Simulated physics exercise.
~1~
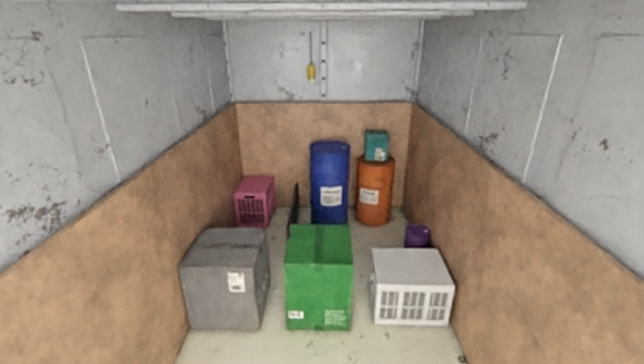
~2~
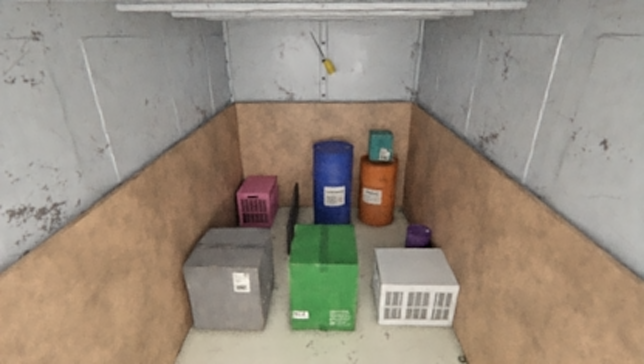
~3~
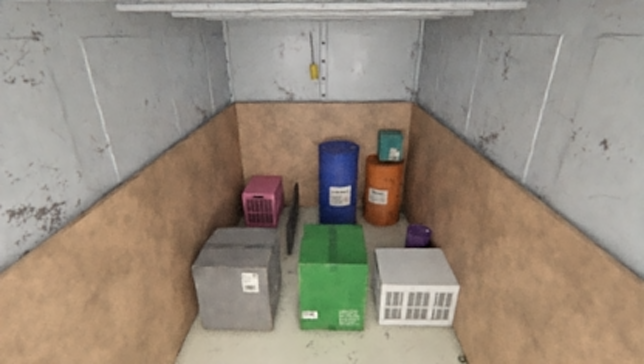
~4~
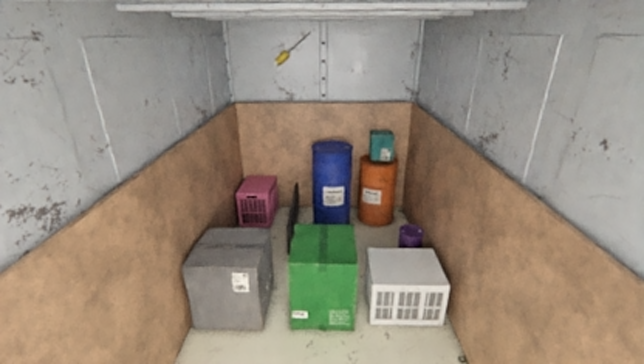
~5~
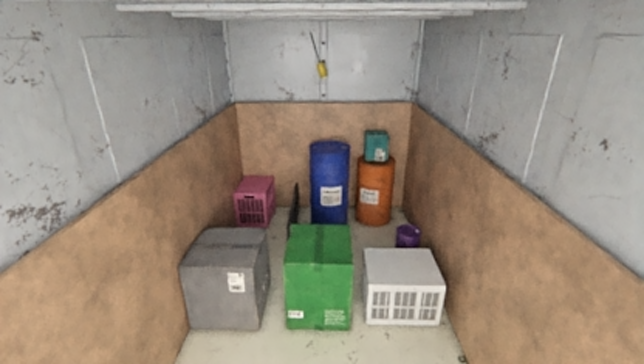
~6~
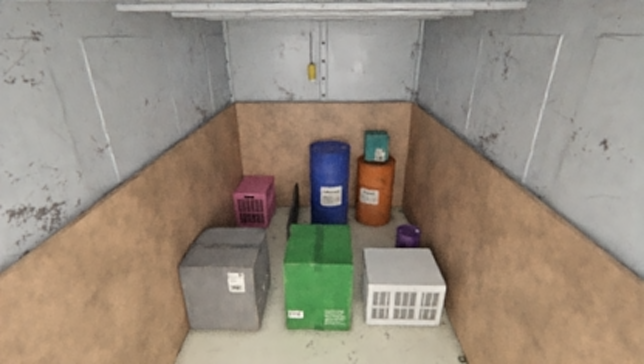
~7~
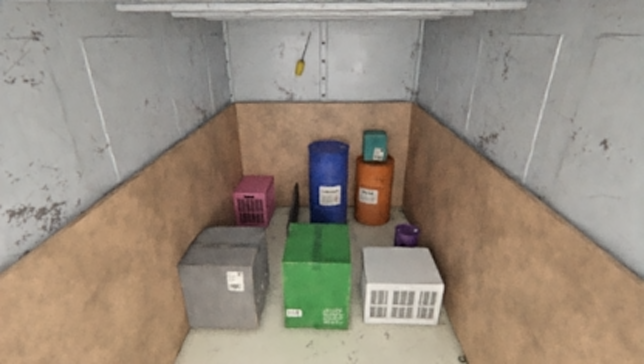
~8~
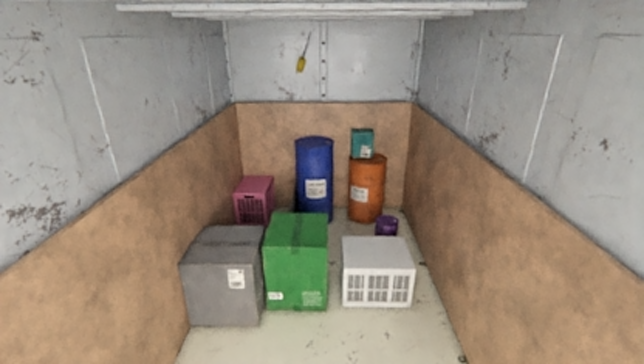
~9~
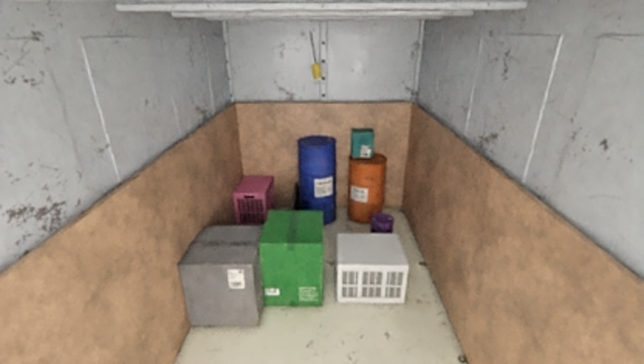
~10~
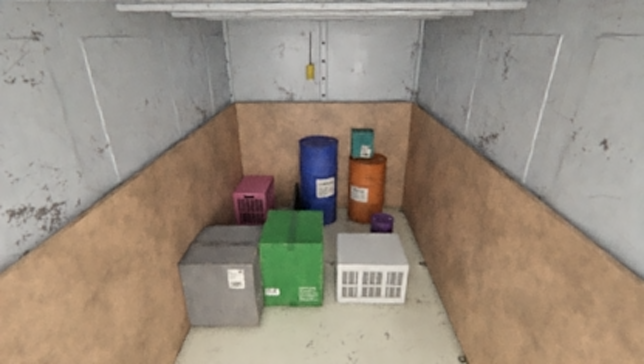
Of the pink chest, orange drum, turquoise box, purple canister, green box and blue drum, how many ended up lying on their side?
None of them did; all six were still standing upright at the end.
